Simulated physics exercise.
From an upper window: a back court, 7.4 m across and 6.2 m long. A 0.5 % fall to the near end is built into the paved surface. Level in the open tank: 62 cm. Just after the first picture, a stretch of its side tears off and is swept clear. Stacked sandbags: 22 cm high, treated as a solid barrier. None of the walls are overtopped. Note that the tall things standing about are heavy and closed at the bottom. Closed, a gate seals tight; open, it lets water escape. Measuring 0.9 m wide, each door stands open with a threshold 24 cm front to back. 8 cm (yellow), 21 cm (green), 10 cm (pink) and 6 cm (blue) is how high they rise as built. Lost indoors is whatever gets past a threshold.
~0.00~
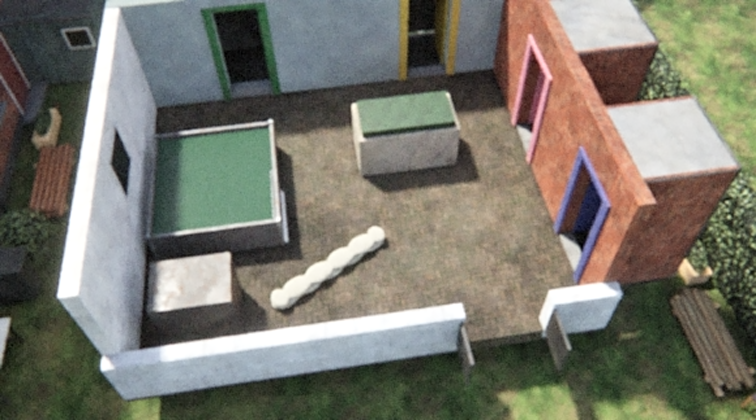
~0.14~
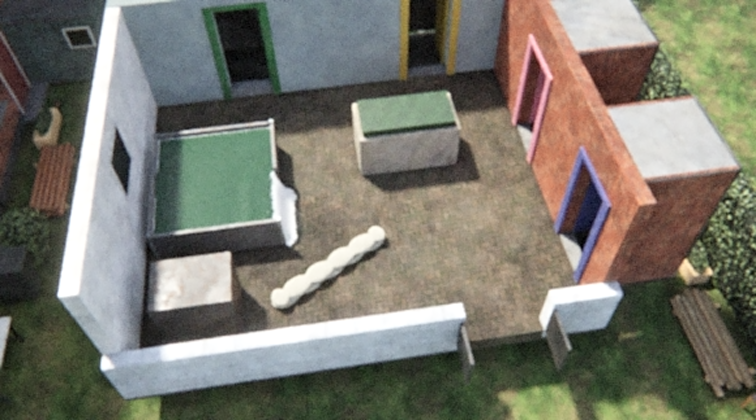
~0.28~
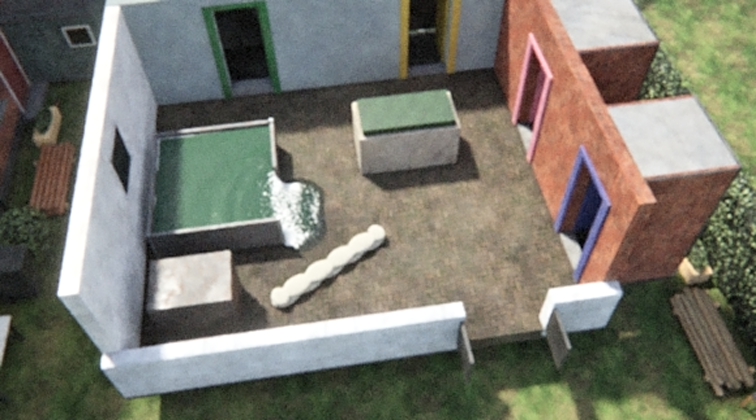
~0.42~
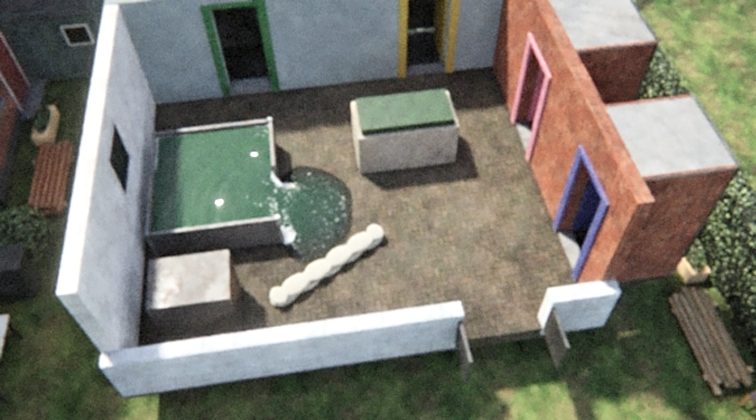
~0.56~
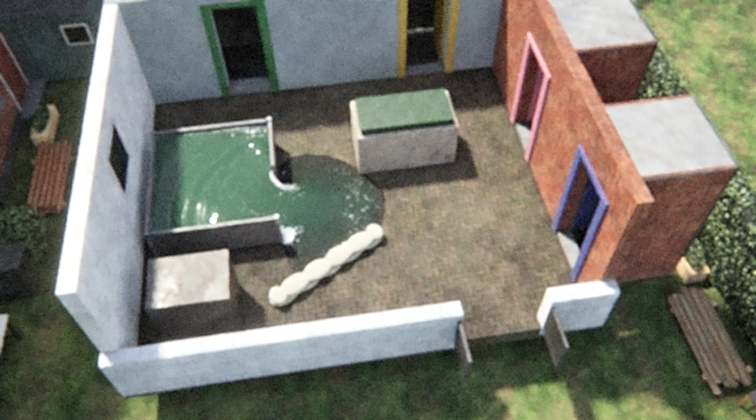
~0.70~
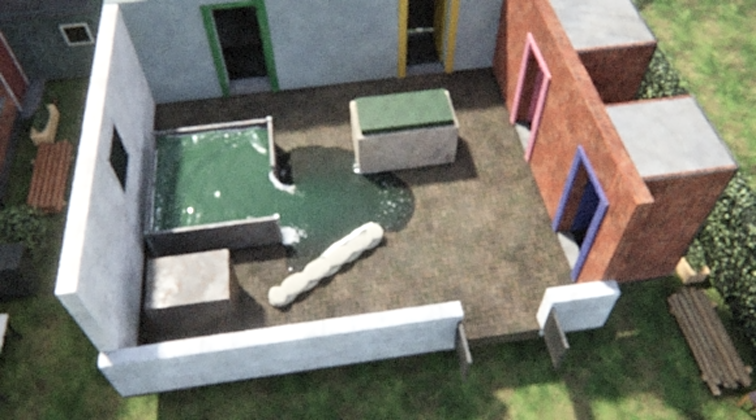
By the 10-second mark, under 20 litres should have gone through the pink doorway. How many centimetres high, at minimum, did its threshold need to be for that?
It needed to be about 17 cm high.
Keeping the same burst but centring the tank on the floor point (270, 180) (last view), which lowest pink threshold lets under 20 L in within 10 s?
It must be around 13.5 cm tall.
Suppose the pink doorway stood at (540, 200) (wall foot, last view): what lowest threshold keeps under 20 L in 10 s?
You'd want it roughly 24 cm high.
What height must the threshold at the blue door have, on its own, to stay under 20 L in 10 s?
The blue one would have to be about 10.5 cm high.
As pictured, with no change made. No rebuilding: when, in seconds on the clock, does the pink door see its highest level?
Approximately 2.6 s.
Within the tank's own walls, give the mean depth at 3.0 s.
It averages close to 31 centimetres.
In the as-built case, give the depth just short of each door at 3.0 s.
Lab note, depth in cm: Yellow 0; green 0; pink 19; blue 12.
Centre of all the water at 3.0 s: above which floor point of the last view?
Look at about (320, 198) in the last view.
After 1.4 s water covers 25 % of the floor, deepest (40 cm) near (338, 251); it has not reached the pink door.
After 3.0 s water covers 60 % of the floor, deepest (34 cm) near (538, 185); 19 cm at the pink door, 30 litres in over its 10 cm threshold.
After 10.0 s water covers 95 % of the floor, deepest (13 cm) near (137, 352); 7 cm at the pink door, 80 litres in over its 10 cm threshold.
At the pink door as built, the water arrived by 2.0 s and peaked near 20 cm at 2.6 s.
Run again over the same 10 s with other heights there, 33 litres in over 14.5 cm, 10 litres over 19.5 cm. The limit of 20 litres is kept from about 17 cm up.
